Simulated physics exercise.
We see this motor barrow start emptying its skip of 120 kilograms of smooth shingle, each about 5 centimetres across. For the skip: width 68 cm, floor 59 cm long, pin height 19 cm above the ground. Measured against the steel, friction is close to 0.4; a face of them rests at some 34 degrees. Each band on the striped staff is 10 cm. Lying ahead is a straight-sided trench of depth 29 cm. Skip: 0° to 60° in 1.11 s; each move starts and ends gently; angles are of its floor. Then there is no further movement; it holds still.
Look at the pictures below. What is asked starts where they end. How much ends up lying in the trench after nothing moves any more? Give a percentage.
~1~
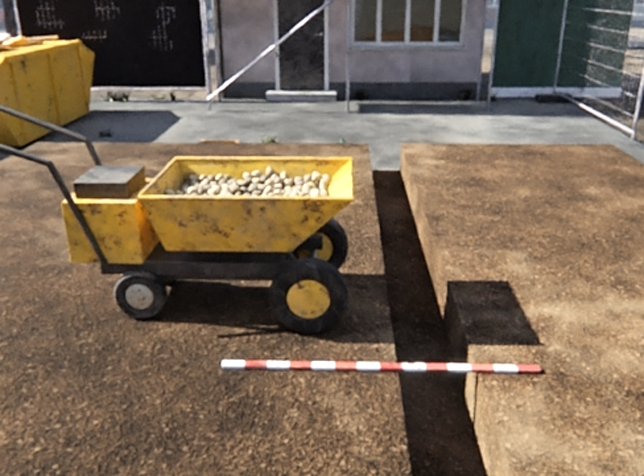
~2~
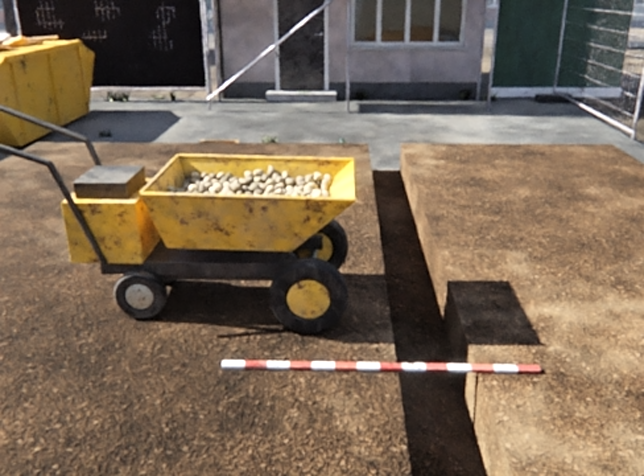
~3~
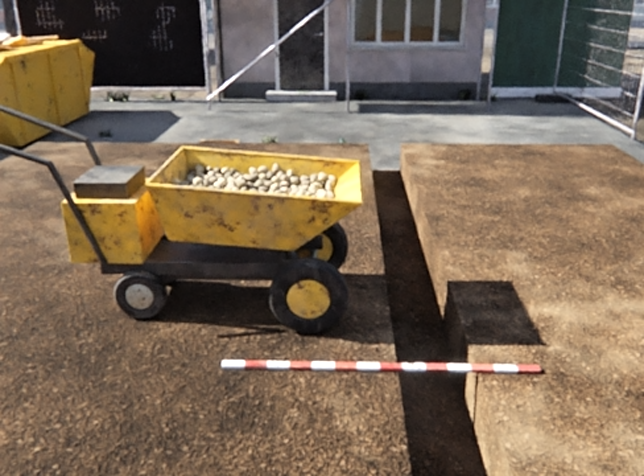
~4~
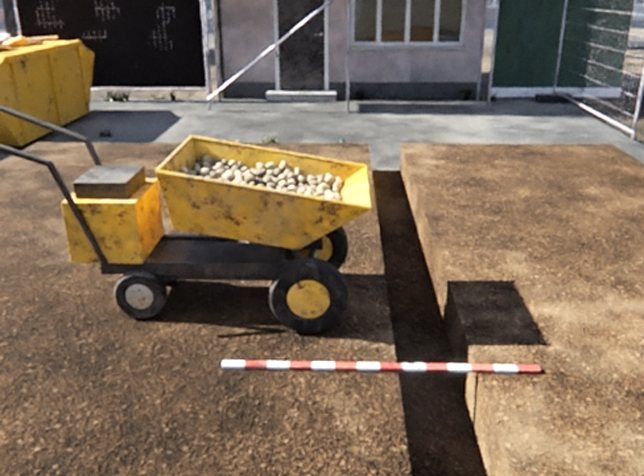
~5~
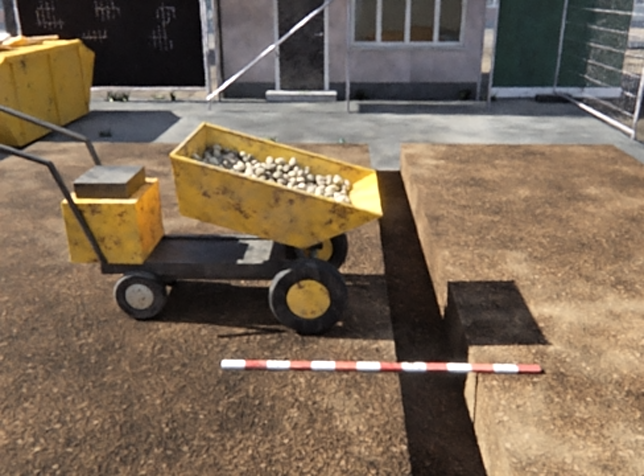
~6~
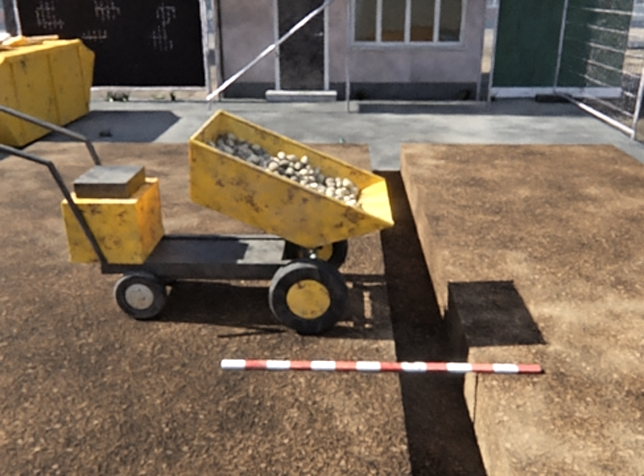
A share of about 49 per cent.
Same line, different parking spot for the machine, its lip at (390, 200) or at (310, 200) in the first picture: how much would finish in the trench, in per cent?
15 and 95 %.
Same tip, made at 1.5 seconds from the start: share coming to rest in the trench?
Estimate: About 55 %.
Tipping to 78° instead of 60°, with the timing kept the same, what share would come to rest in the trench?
In that case around 65 percent.
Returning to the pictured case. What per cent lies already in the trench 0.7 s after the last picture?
Close to 20 per cent has got there by then.
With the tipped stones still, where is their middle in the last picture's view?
(461, 299).
Then, 0.4 s after the last picture the floor is at 50°, 100 % in the skip; the foremost stones are at (399, 239).
Then, 0.7 s after the last picture the floor is at 60°, 70 % in the skip, 20 % in the trench, 10 % past the trench; the foremost stones are at (484, 300).
Then, 1.1 s after the last picture the floor is at 60°, 24 % in the skip, 27 % in the trench, 49 % past the trench; the foremost stones are at (588, 303).
Then, 3.0 s after the last picture the floor is at 60°, 0 % in the skip, 49 % in the trench, 51 % past the trench; the foremost stones are past the picture's edge.
